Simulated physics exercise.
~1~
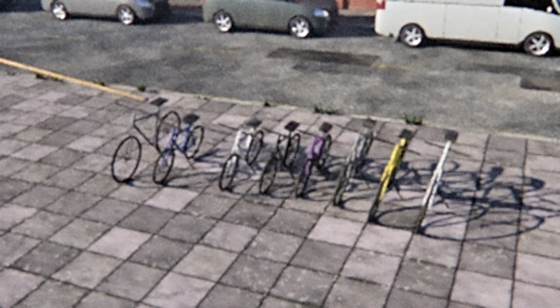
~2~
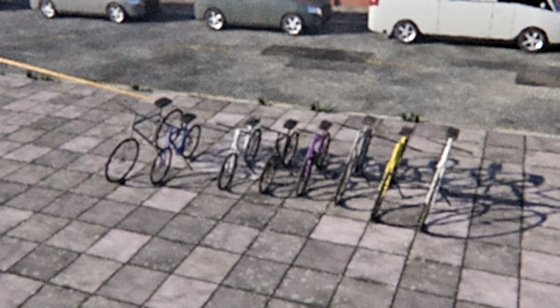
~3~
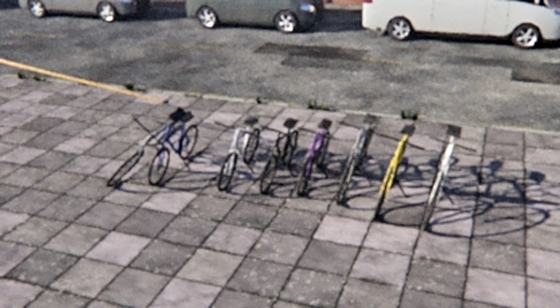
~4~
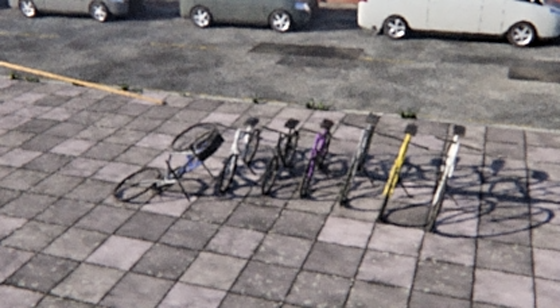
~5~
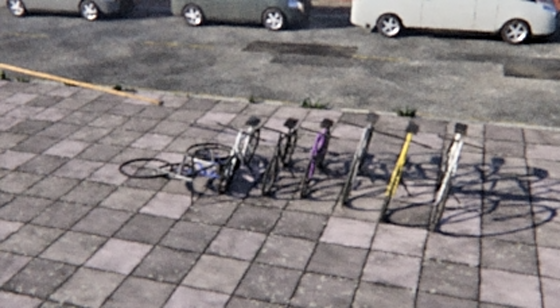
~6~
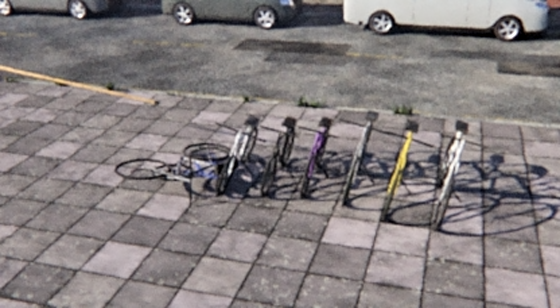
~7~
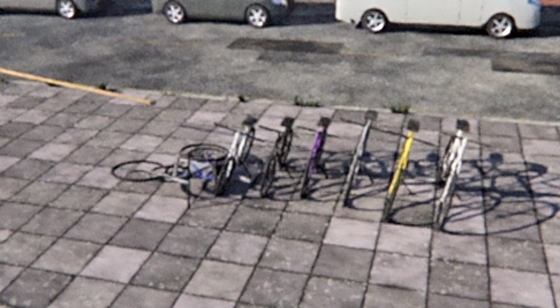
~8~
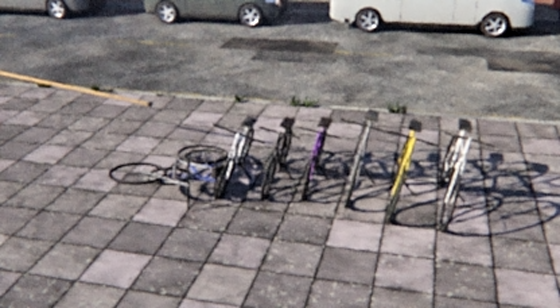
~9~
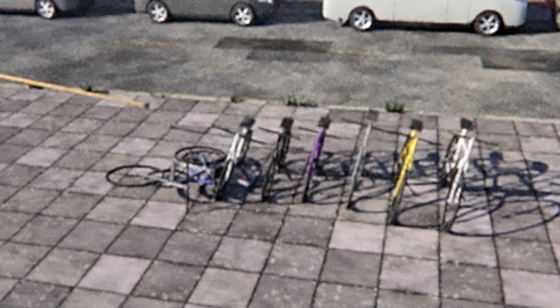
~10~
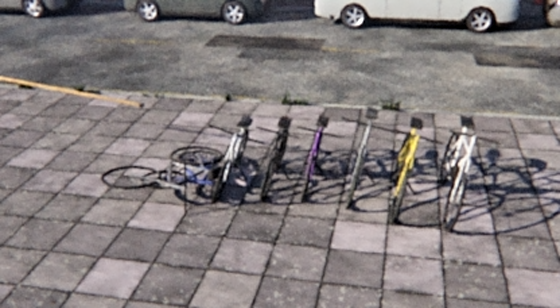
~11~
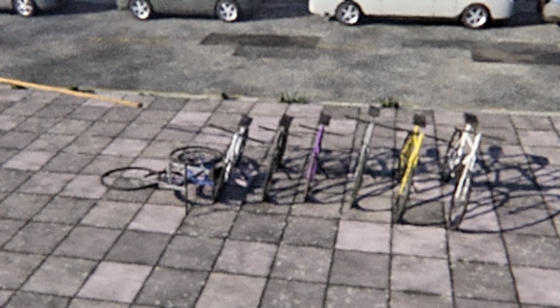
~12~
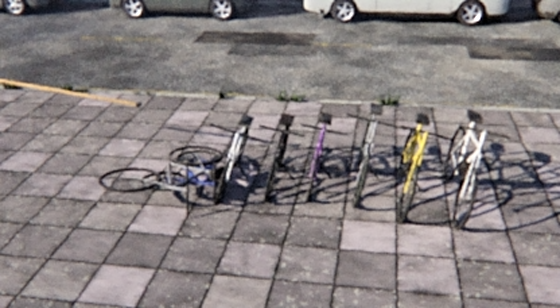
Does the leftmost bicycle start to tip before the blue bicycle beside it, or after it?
The leftmost bicycle starts to tip before the blue one. The blue bicycle is still standing in place while the leftmost leans over towards it.
